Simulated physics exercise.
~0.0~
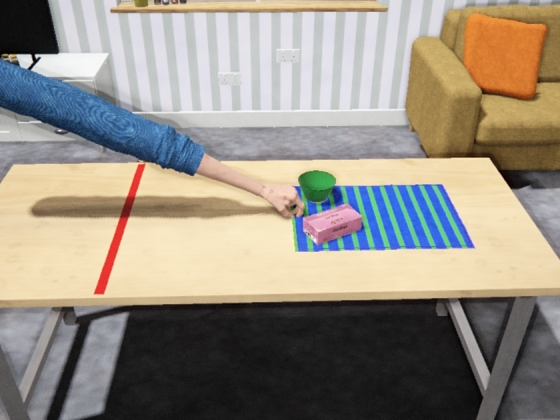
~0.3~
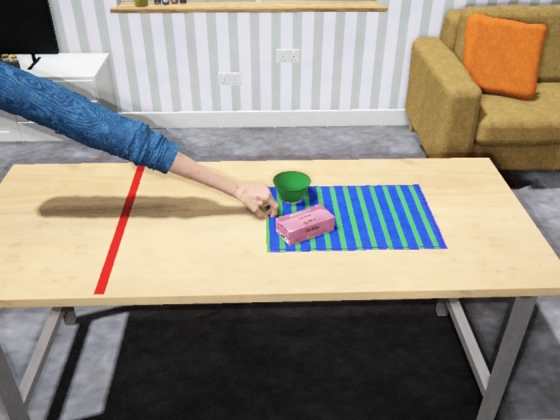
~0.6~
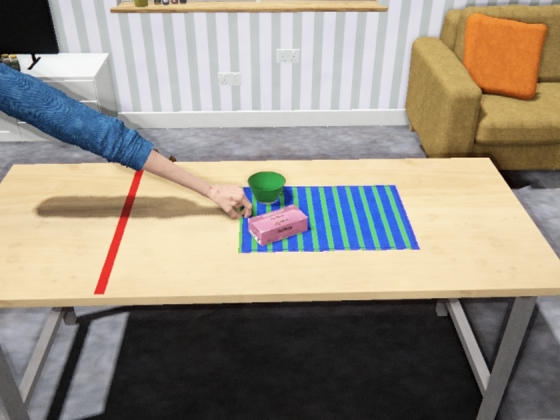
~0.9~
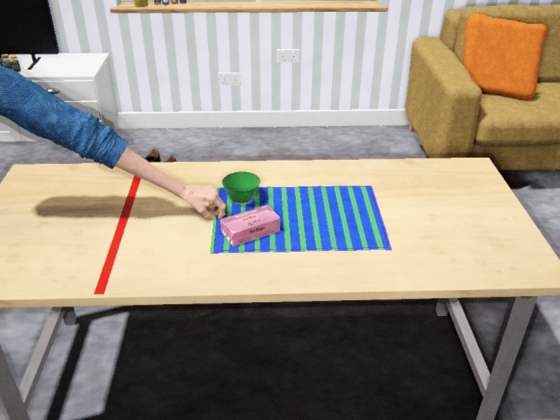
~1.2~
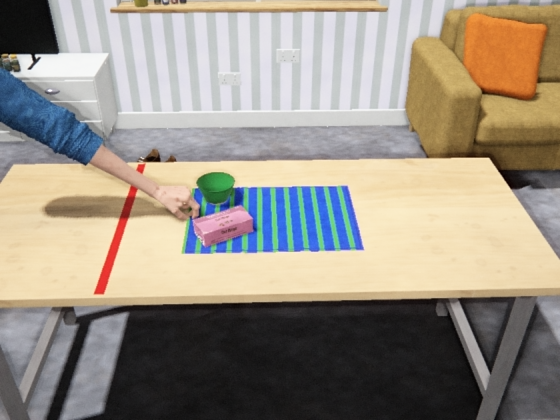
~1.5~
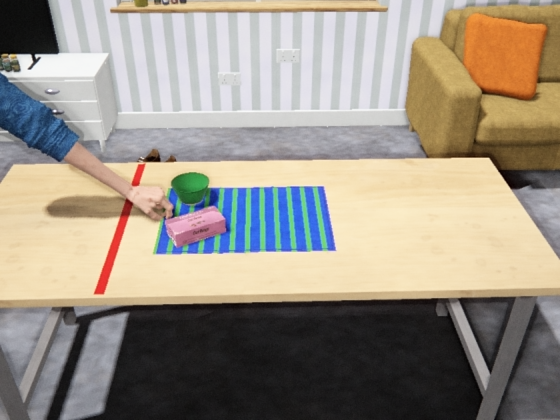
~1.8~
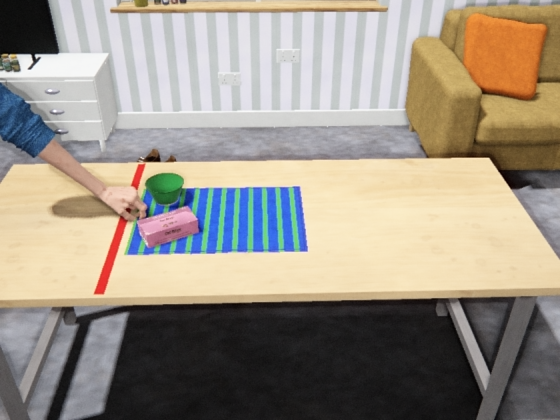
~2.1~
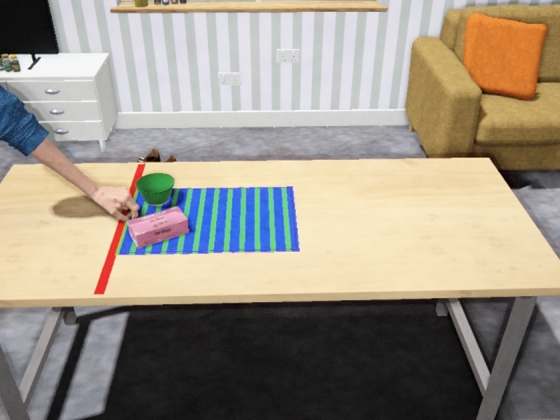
A blue and green striped cloth carrying a green bowl and a pink packet was pulled steadily left across a wooden table by a hand, until its edge reached the red tape and both things were still sitting on it.
